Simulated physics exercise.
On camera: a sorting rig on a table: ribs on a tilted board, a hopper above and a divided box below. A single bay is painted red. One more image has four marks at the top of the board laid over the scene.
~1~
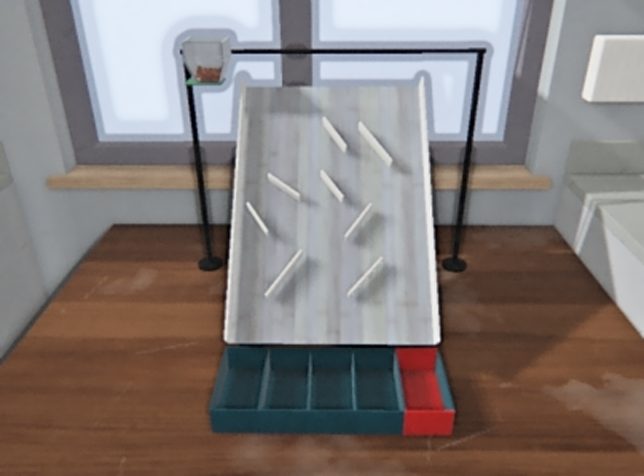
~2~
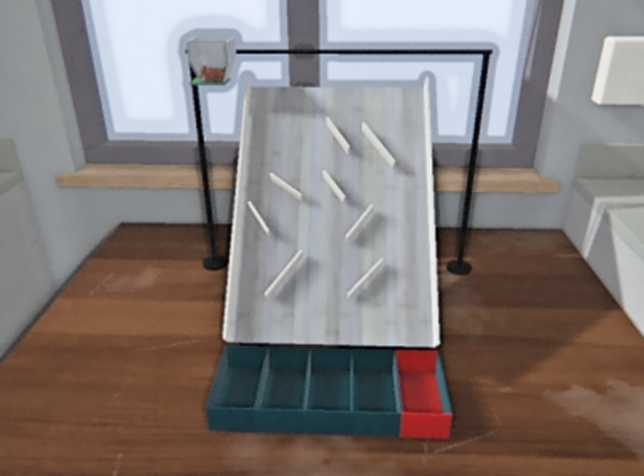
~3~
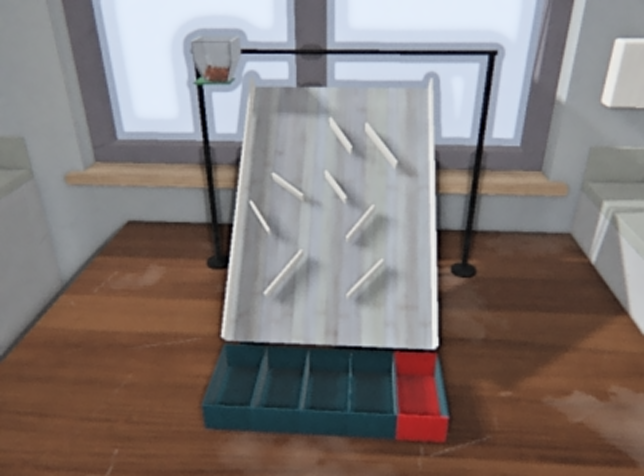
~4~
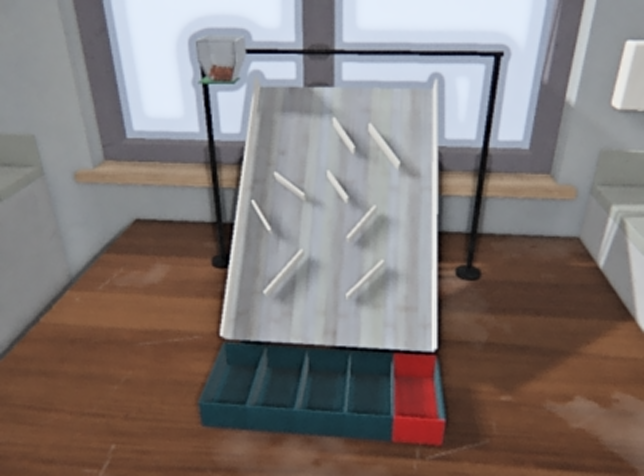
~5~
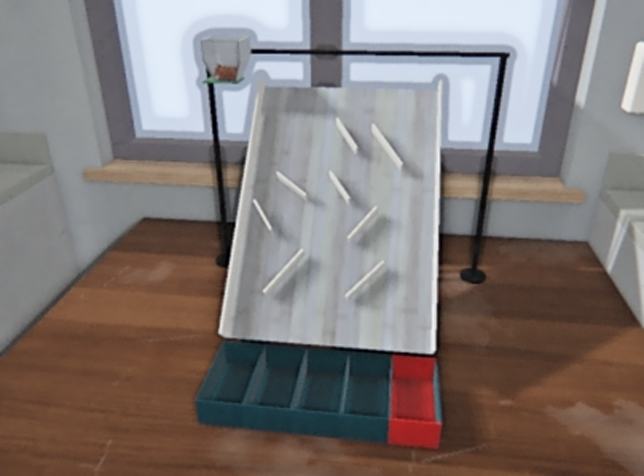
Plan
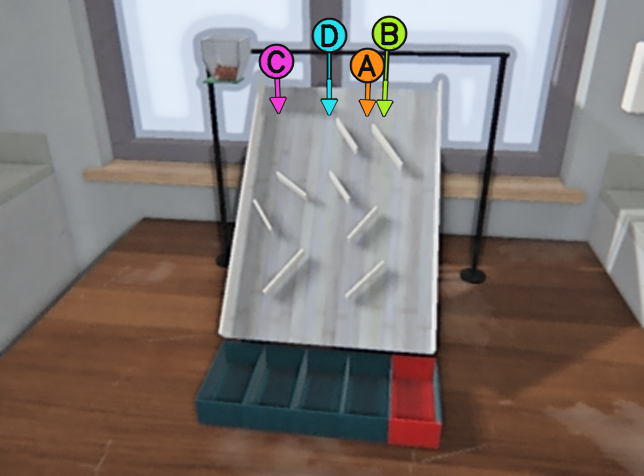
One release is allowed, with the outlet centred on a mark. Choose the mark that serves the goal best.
The answer is mark B.
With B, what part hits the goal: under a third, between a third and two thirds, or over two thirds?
Over two thirds.
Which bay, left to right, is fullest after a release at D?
It is the third one.
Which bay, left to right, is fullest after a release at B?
The fifth.
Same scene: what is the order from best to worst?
Best to worst: B, A, D, C.
On the marked copy, mark A meets the board at (367, 110); mark B meets the board at (384, 110); mark C meets the board at (278, 107); mark D meets the board at (329, 109).
For mark A, about half in the red bay, about half in other bays.
For mark B, most in the red bay, a small part in other bays.
For mark C, none in the red bay, nearly all in other bays.
For mark D, a small part in the red bay, most in other bays, a stray few outside the box.
